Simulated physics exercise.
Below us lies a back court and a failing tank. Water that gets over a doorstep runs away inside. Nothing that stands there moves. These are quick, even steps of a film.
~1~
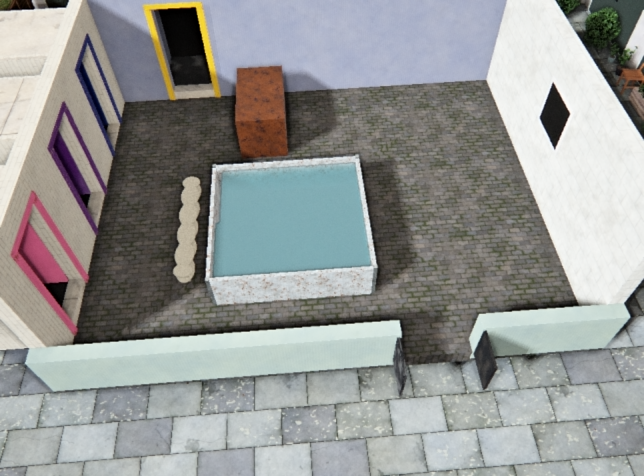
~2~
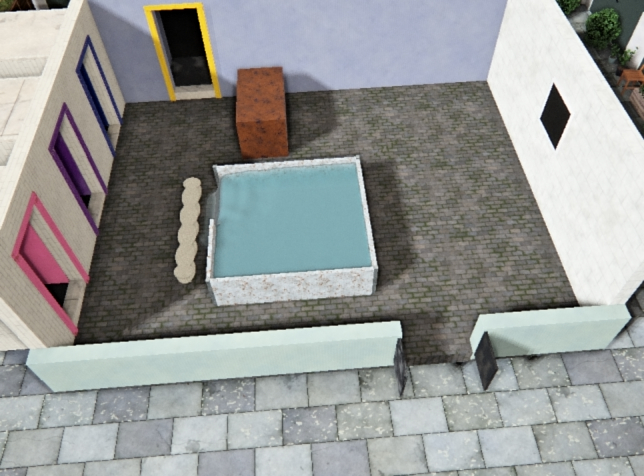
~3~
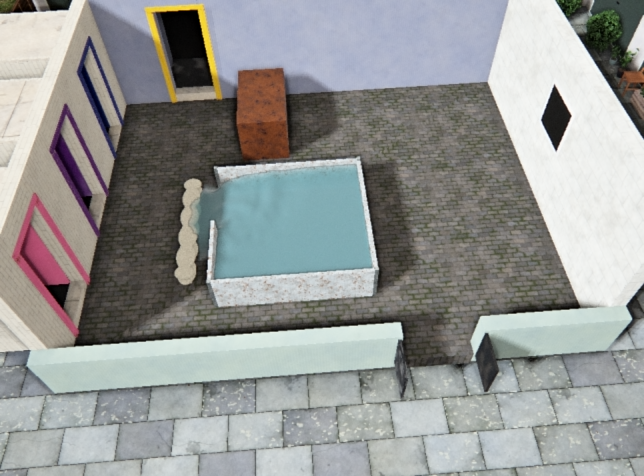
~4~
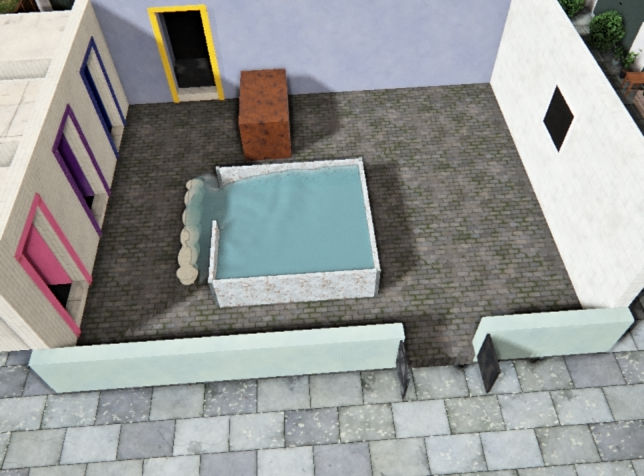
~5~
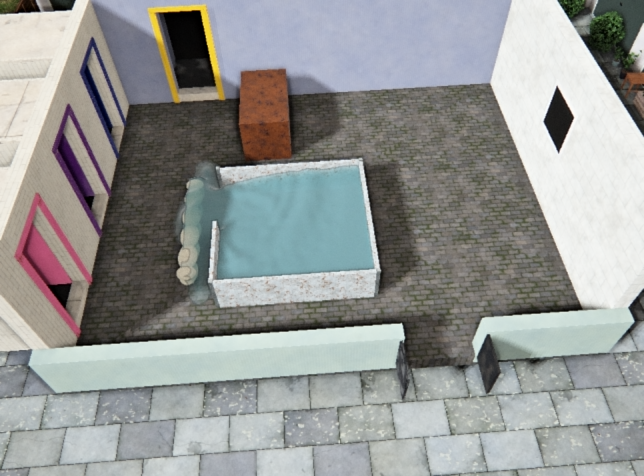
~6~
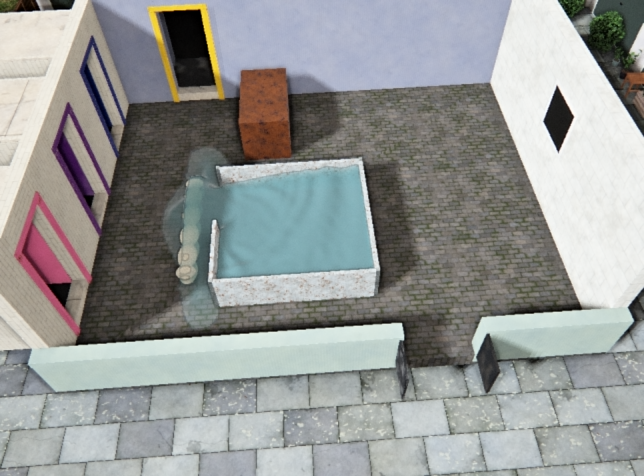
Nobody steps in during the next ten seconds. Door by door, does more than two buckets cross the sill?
The blue door takes more than that; the purple door takes more than that; the pink door stays under that; the yellow door stays under that.
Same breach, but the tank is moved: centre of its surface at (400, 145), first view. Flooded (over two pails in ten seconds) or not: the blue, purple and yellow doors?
Then: Blue door floods; purple door holds; yellow door keeps below it.
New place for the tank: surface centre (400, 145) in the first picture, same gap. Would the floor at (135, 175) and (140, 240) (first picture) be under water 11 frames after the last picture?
As listed: Flooded, free of water.
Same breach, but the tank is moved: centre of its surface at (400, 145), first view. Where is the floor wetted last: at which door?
I say the pink one.
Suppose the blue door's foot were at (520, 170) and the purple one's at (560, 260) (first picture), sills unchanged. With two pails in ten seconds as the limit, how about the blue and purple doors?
Blue keeps below it; purple stays under.
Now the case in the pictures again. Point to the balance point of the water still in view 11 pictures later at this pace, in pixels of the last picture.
Close to (260, 233).
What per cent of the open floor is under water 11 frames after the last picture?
Close to 40 %.
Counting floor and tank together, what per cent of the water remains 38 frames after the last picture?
Near 96 in a hundred.
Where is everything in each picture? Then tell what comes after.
The first picture shows the water tank at (289, 216) is whole and still.
In the second picture, water pours out at (220, 212) and has run to a hidden place.
In the third picture, water pours out at (221, 214) and has run to (205, 189).
In the fourth picture, the front is at (201, 278), out from the gap at (223, 214).
In the fifth picture, water pours out at (223, 214) and has run to (199, 299).
In the sixth picture, water pours out at (222, 212) and has run to (201, 320).
A moment on, water covers 25 % of the floor; the blue door not reached, the purple door wet at the sill, nothing in, the pink door not reached, the yellow door not reached.
Next, water covers 40 % of the floor; the blue door wet at the sill, nothing in, the purple door under two buckets in, the pink door wet at the sill, nothing in, the yellow door wet at the sill, nothing in.
Then, water covers 45 % of the floor; the blue door under two buckets in, the purple door over two buckets in, the pink door wet at the sill, nothing in, the yellow door wet at the sill, nothing in.
Later, water covers 65 % of the floor; the blue door over two buckets in, the purple door over two buckets in, the pink door under two buckets in, the yellow door wet at the sill, nothing in.
In the end, water covers 80 % of the floor; the blue door far over two buckets in, the purple door over two buckets in, the pink door under two buckets in, the yellow door wet at the sill, nothing in.
